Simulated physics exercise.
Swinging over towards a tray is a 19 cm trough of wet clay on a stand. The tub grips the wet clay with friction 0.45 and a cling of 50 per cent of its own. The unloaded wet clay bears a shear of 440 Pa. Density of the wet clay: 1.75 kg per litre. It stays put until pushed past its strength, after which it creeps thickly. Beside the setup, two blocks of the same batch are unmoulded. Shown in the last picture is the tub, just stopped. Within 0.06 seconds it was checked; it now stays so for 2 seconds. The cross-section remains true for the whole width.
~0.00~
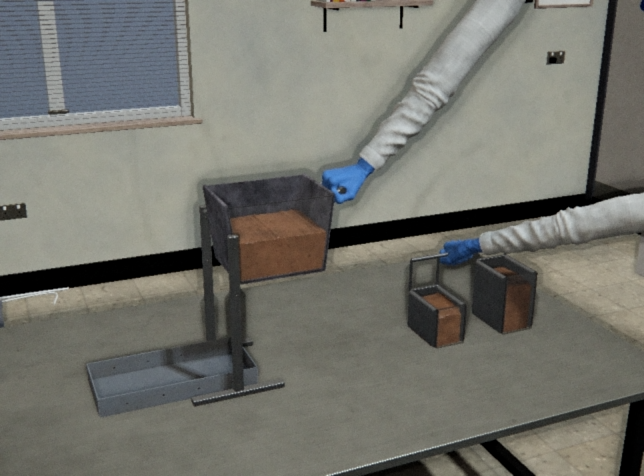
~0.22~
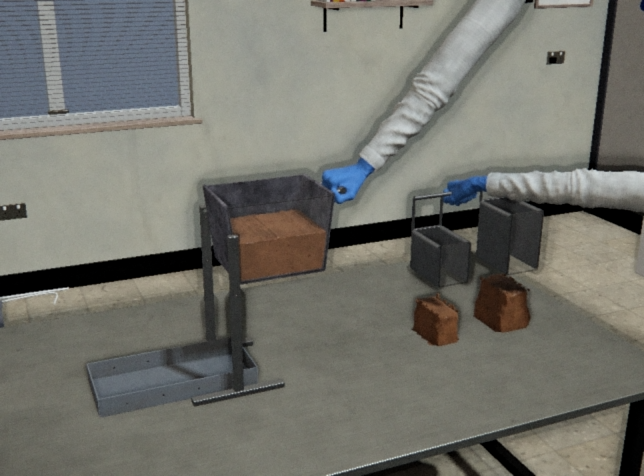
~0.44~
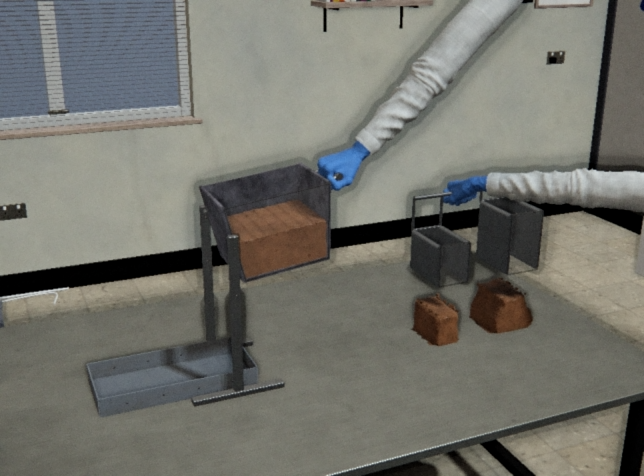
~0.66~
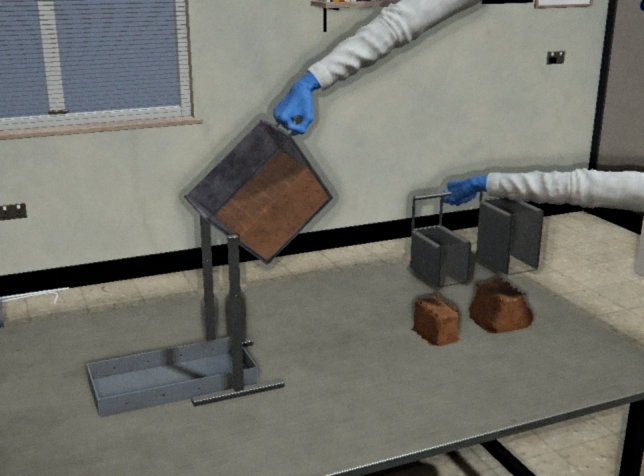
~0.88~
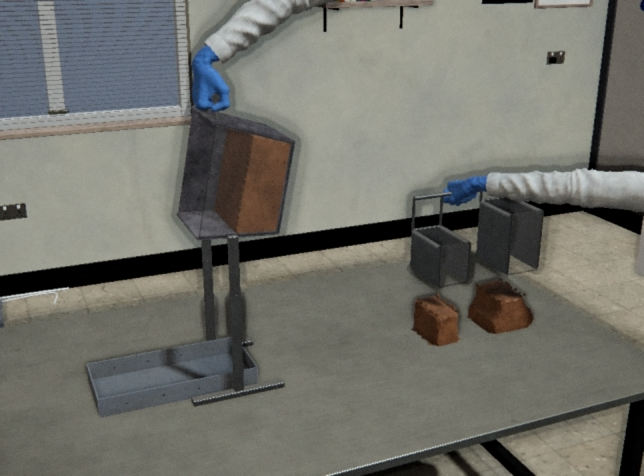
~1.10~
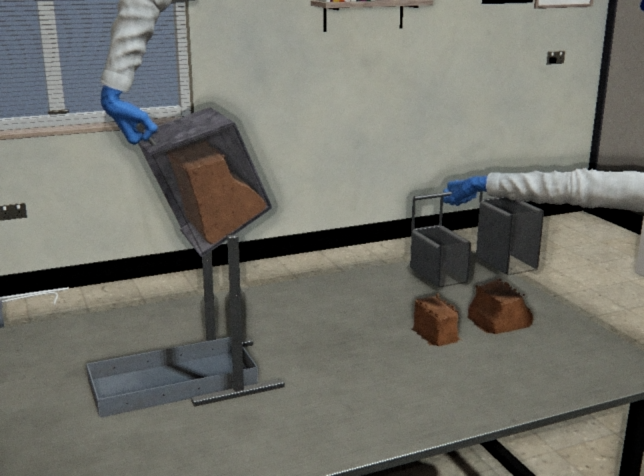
At first, gloved hands hold a dark trough of brown wet clay on a stand and lift the moulds off two blocks, the larger of which slumps. Then the trough is swung steeply over to the left, its clay shifting and bulging inside above a tray.
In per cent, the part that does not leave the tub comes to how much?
The part that stays comes to roughly 0 %.
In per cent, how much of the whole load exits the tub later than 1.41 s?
Close to 12 % of the whole load.
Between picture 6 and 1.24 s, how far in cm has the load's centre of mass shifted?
13 cm.
After 1.24 s, the tub is at 112 degrees and holds 43 %.
After 1.41 s, the tub is at 112 degrees and holds 12 %.
After 1.58 s, the tub is at 112 degrees and holds 0 %.
After 1.75 s, the tub is at 112 degrees and holds 0 %.
After 3.10 s, the tub is at 112 degrees and holds 0 %.
